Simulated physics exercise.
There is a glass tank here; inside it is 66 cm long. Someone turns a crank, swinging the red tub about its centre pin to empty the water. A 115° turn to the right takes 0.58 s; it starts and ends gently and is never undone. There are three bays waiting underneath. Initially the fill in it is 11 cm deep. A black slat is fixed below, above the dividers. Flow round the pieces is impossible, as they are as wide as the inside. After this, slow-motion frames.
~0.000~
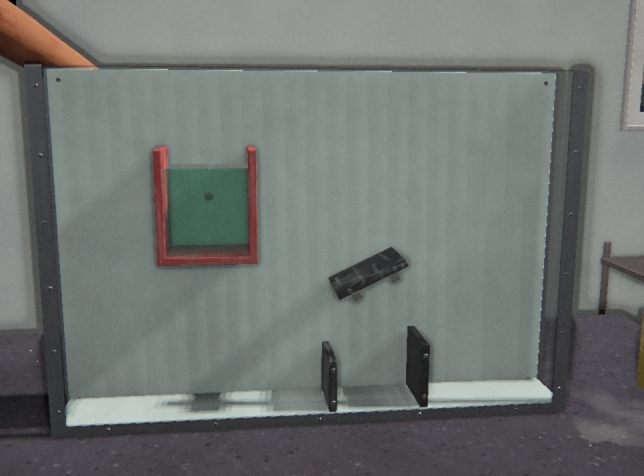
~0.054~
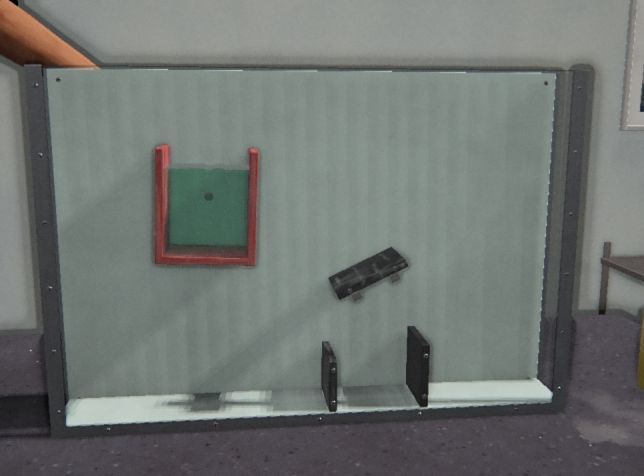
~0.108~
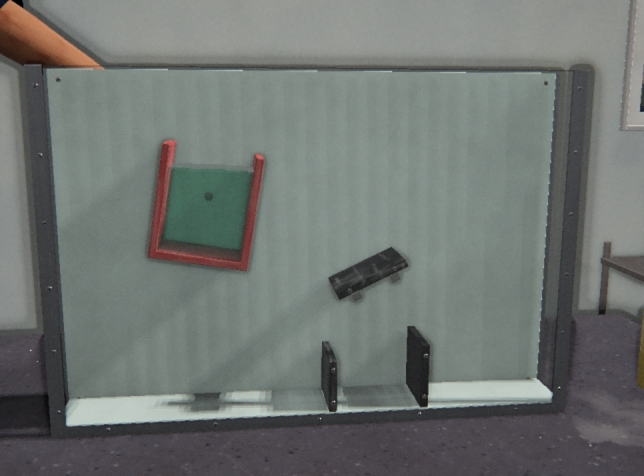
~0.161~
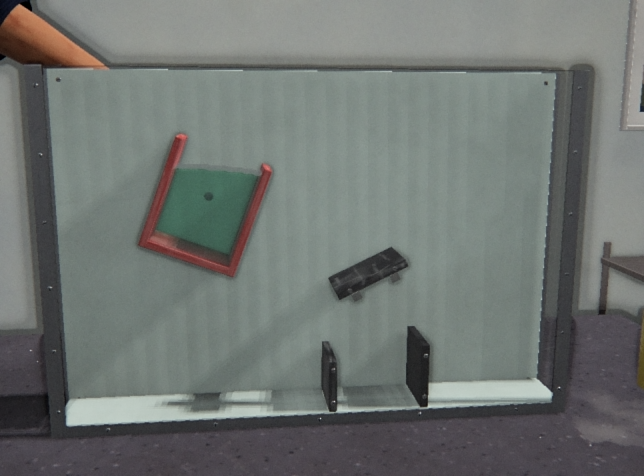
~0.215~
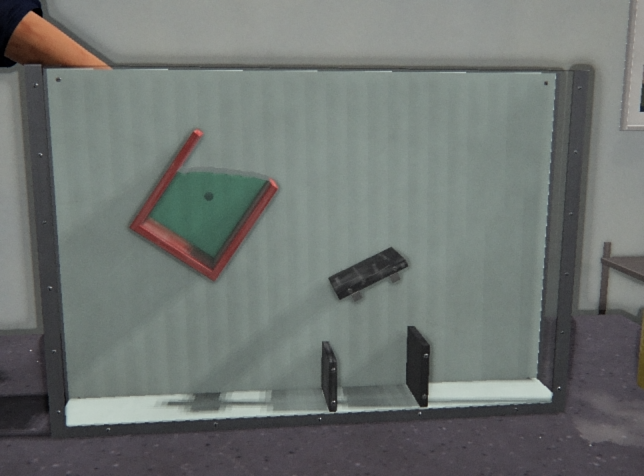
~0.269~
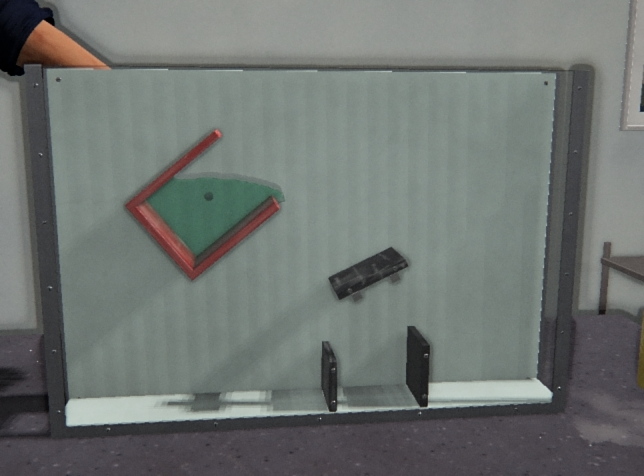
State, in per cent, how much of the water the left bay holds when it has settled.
75 %.
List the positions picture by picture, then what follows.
The first picture shows tilt 0°; lip (252, 152); the highest water is at (191, 171); divider tops at (333, 364) and (426, 347).
The second picture shows tilt 2°; lip (254, 154); the highest water is at (194, 171).
The third picture shows tilt 10°; lip (260, 161); the highest water is at (181, 171).
The fourth picture shows tilt 21°; lip (268, 172); the highest water is at (188, 171).
The fifth picture shows tilt 35°; lip (274, 188); the highest water is at (196, 175).
The sixth picture shows tilt 51°; lip (276, 207); 2 per cent is over the lip, reaching (282, 196).
By 0.47 s the bays hold 1, 7 and 0 per cent, with 92 still above them.
By 0.73 s the bays hold 57, 18 and 0 per cent, with 25 still above them.
By 1.07 s the bays hold 47, 23 and 1 per cent, with 28 still above them.
At rest it is 73 per cent left, 25 middle, 1 right.
